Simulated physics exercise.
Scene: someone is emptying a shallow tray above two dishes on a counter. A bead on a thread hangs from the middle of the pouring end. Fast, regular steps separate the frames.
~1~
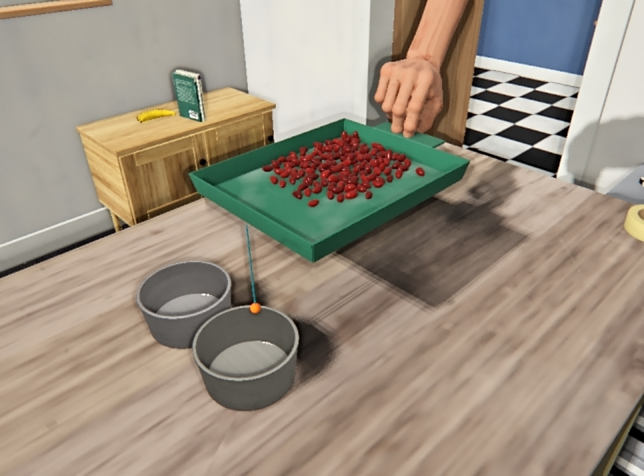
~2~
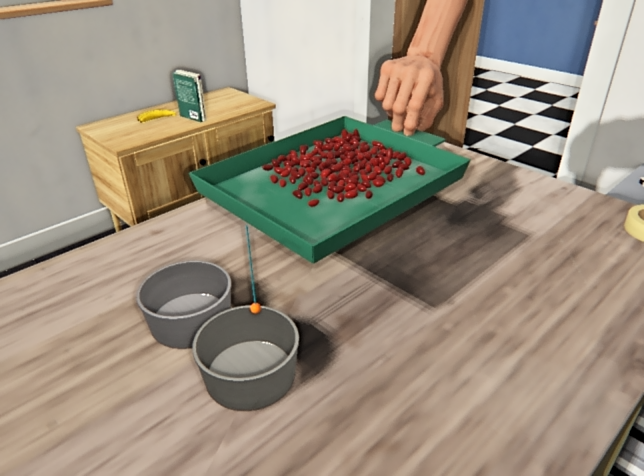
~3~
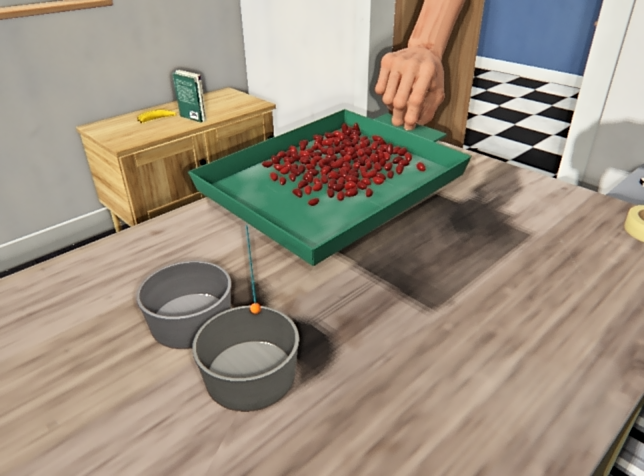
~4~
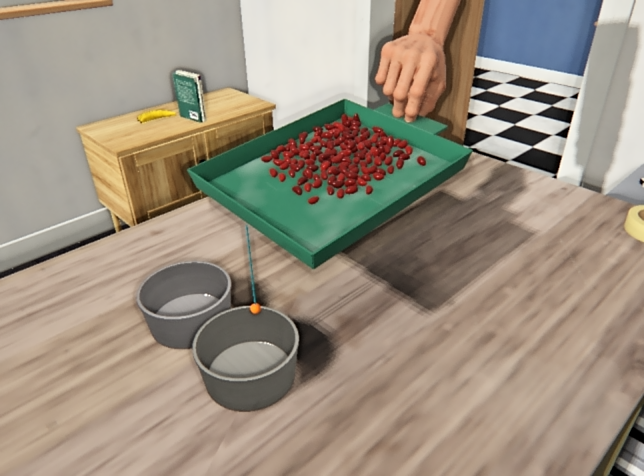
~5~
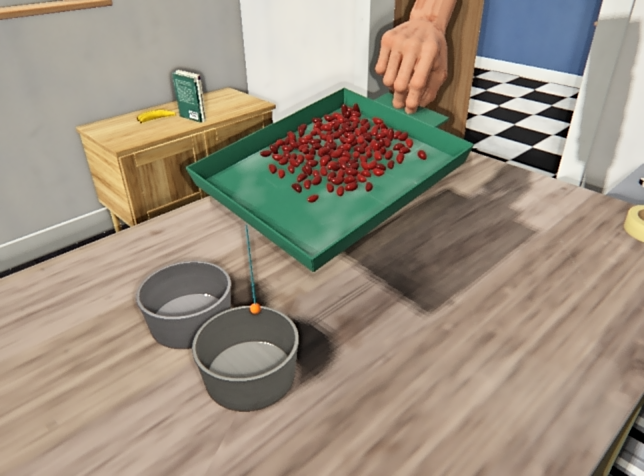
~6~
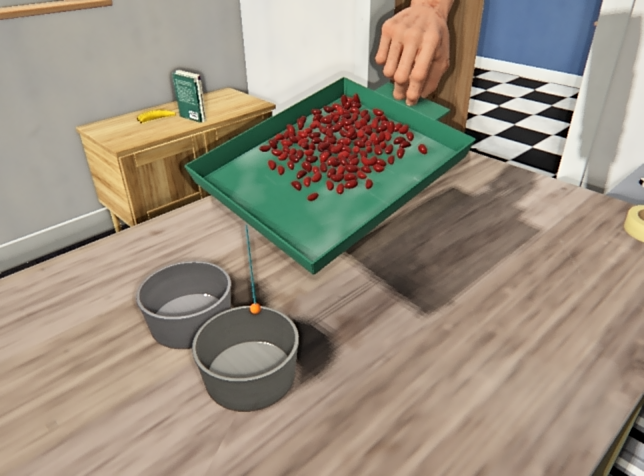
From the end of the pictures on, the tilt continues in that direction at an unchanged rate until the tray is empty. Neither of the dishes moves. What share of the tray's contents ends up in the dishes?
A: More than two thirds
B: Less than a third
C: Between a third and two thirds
Answer: B.
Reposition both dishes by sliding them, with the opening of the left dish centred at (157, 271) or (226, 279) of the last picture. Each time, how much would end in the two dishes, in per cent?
Trial 1 around 0 percent, trial 2 around 60 percent.
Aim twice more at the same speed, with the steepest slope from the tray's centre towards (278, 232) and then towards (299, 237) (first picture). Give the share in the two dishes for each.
In turn some 50 and 20 per cent.
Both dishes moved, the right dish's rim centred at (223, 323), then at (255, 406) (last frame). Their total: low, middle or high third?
Earlier place: Under a third. Later place: Under a third.
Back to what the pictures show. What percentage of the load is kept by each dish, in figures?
Out of every hundred, close to 0 go left and close to 10 go right.
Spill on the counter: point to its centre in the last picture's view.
Estimate: About (321, 414).
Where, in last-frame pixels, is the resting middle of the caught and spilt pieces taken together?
Somewhere around (312, 411) in the last picture.
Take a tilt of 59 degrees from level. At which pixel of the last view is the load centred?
In the last view, the load is centred close to (310, 213).
Soon after the last picture, tray tipped steeply; nearly all on the tray; a stray few outside both; a stray few in the air.
A little later, tray tipped right over; about two thirds on the tray; a stray few in the right dish; a small part outside both; a small part in the air.
Later still, tray tipped past a quarter turn; a small part in the right dish; most outside both.
At rest, tray tipped past a quarter turn; a small part in the right dish; none in the left dish; most outside both.
